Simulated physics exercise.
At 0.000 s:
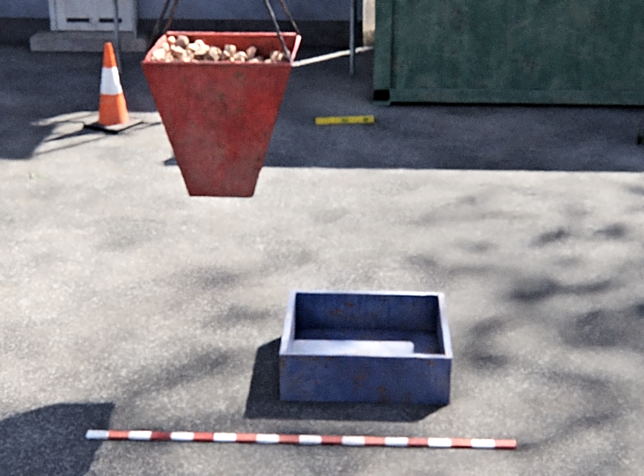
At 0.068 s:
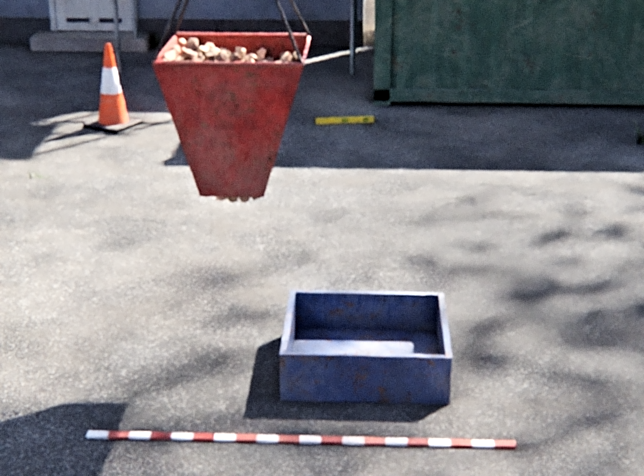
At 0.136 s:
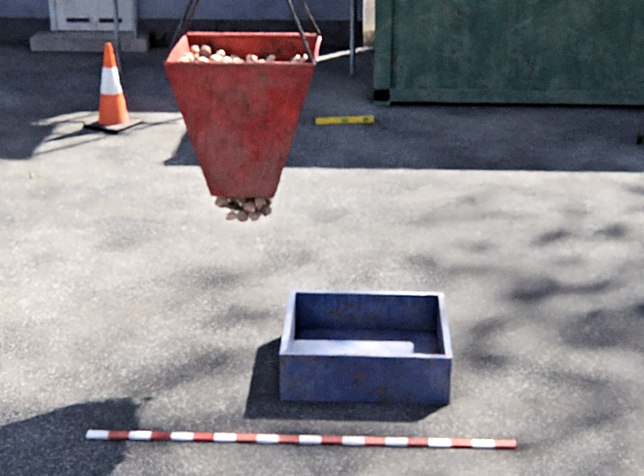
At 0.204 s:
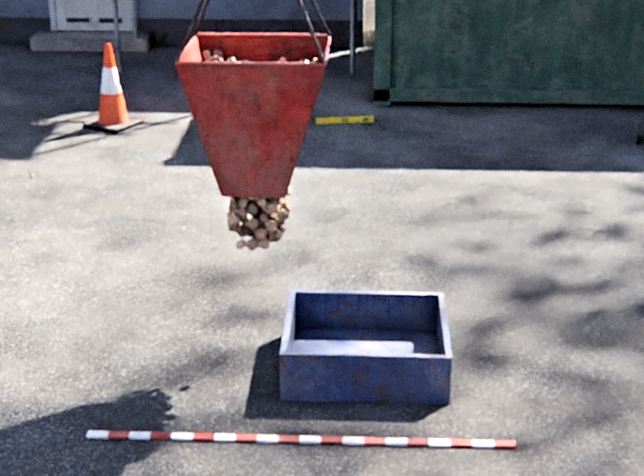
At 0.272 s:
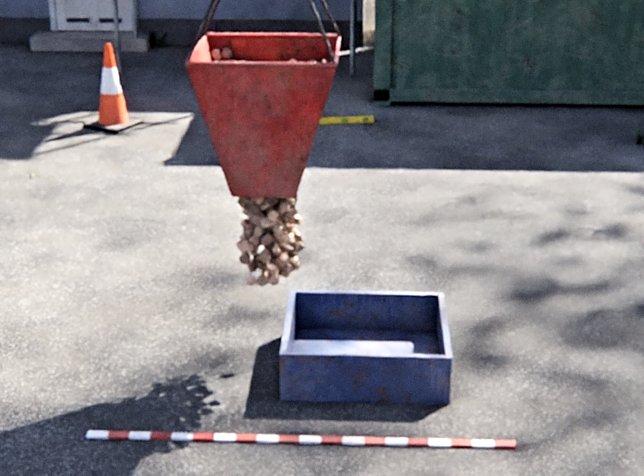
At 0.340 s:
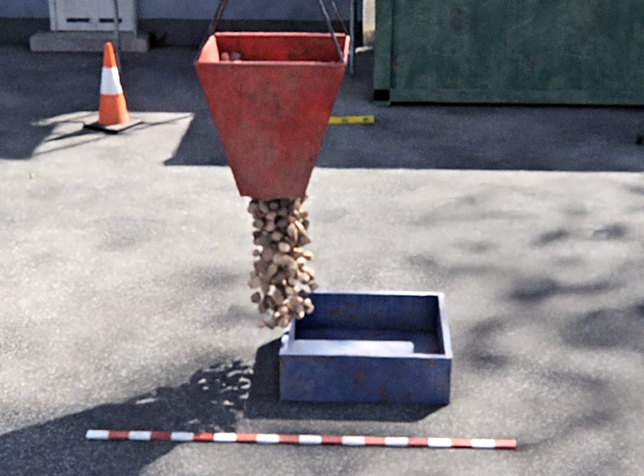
The video shows a red skip full of stones hanging above paved ground and moving steadily rightwards, as stones emerge from its bottom and pour downwards in a lengthening stream near a blue open bin.
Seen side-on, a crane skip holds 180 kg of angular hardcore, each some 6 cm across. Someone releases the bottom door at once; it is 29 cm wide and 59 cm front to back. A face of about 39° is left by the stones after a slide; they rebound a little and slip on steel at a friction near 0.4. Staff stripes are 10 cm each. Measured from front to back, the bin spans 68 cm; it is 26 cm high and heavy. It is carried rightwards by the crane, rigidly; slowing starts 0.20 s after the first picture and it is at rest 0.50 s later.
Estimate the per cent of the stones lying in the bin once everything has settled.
I would say 73 per cent ends up in the bin.
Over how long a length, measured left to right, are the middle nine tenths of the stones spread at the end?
It spans roughly 110 centimetres.
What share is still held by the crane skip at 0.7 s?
15 %, roughly.
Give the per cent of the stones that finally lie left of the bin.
Close to 25 in a hundred.
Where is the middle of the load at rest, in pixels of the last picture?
They settle centred roughly at (328, 346).
After 0.7 s, 14 % in the crane skip, 15 % falling or lying left of the bin, 70 % falling or lying in the bin, 1 % falling or lying beside or right of the bin; the stones farthest right are at (401, 356).
After 1.1 s, 0 % in the crane skip, 23 % falling or lying left of the bin, 74 % falling or lying in the bin, 3 % falling or lying beside or right of the bin; the stones farthest right are at (435, 348).
After 1.7 s, 0 % in the crane skip, 24 % falling or lying left of the bin, 73 % falling or lying in the bin, 3 % falling or lying beside or right of the bin; the stones farthest right are at (435, 343).
After 2.6 s, 0 % in the crane skip, 24 % falling or lying left of the bin, 73 % falling or lying in the bin, 3 % falling or lying beside or right of the bin; the stones farthest right are at (435, 346).
After 4.5 s, 0 % in the crane skip, 24 % left of the bin, 73 % in the bin, 3 % beside or right of the bin; the stones farthest right are at (435, 346).
